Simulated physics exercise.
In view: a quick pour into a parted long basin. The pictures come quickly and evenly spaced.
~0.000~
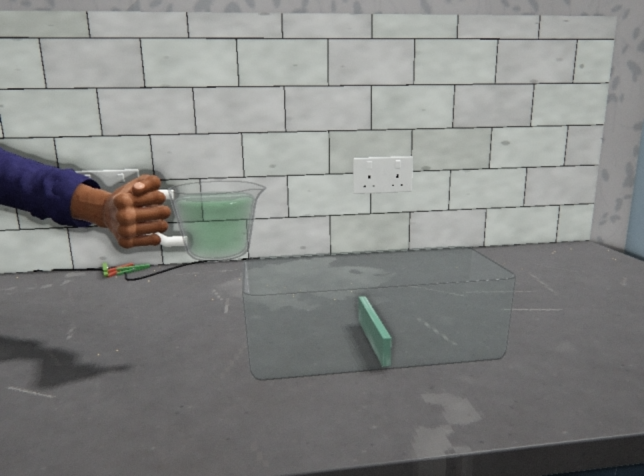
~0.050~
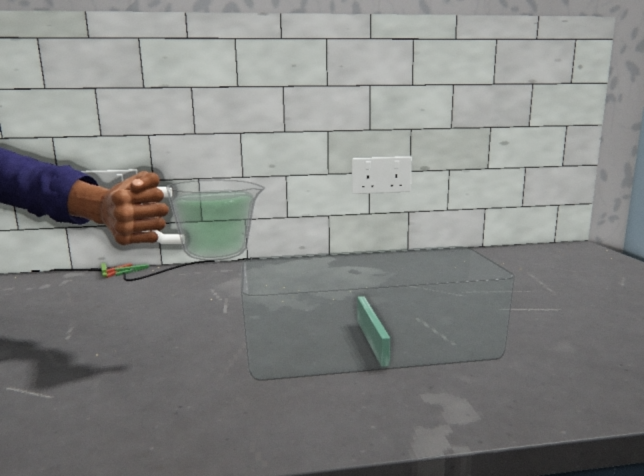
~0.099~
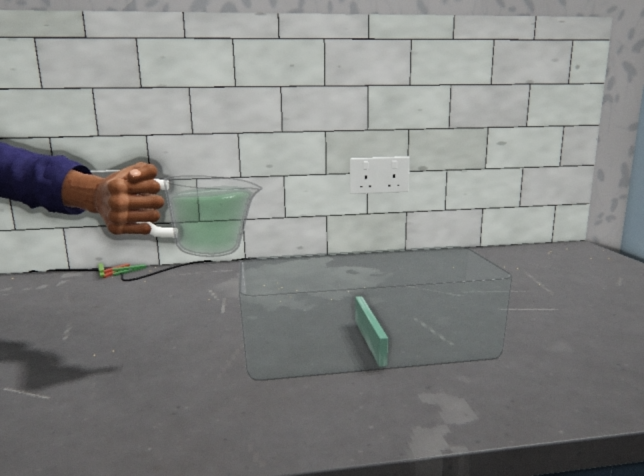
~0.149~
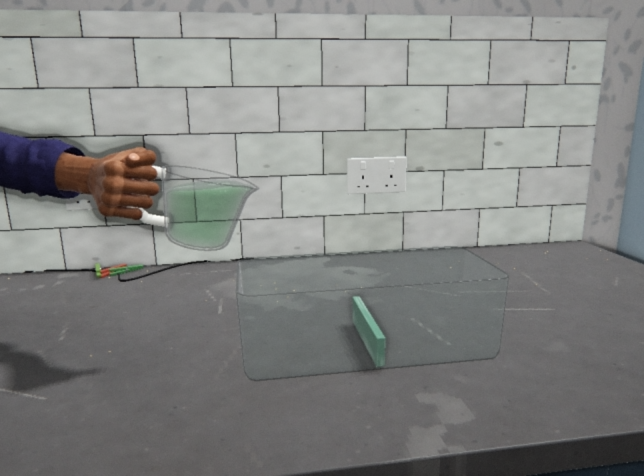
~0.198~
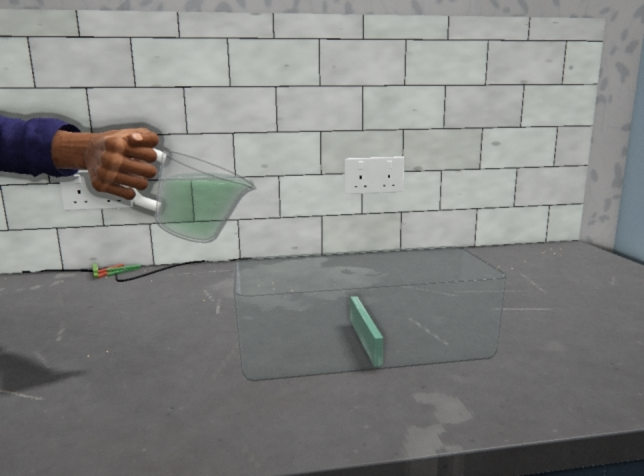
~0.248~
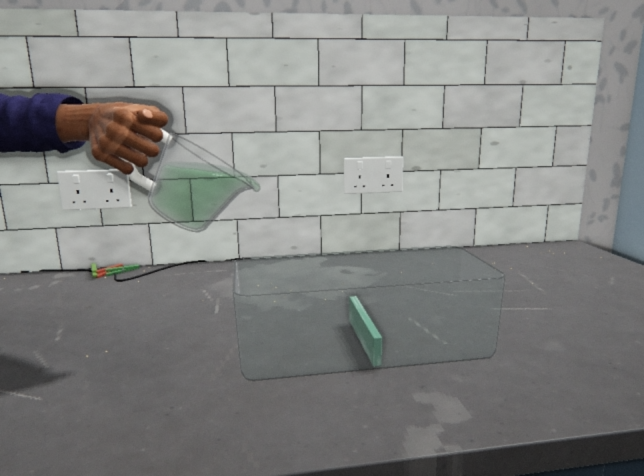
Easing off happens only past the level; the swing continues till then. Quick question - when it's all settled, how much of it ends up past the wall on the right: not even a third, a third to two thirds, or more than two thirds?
The share right of the wall fails to reach one third.
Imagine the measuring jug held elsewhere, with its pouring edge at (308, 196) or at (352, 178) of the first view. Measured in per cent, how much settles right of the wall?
It would come to near 70 per cent, and then near 80 per cent.
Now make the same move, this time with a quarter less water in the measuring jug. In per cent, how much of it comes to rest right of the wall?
Roughly 5 in a hundred.
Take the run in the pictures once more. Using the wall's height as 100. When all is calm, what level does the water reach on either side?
Once it is still, the left part shows 40 per cent and the right part 0.
A moment on, the measuring jug is tipped on its side and 41 per cent is still to pour, 12 is left of the wall and 0 right of it.
Next, the measuring jug is tipped right over and 1 per cent is still to pour, 81 is left of the wall and 1 right of it.
Then the measuring jug is tipped right over and 0 per cent is still to pour, 87 is left of the wall and 4 right of it.
Later the measuring jug is tipped right over and 0 per cent is still to pour, 88 is left of the wall and 5 right of it.
Finally, 88 per cent lies left of the wall, 5 right of it and 7 outside.
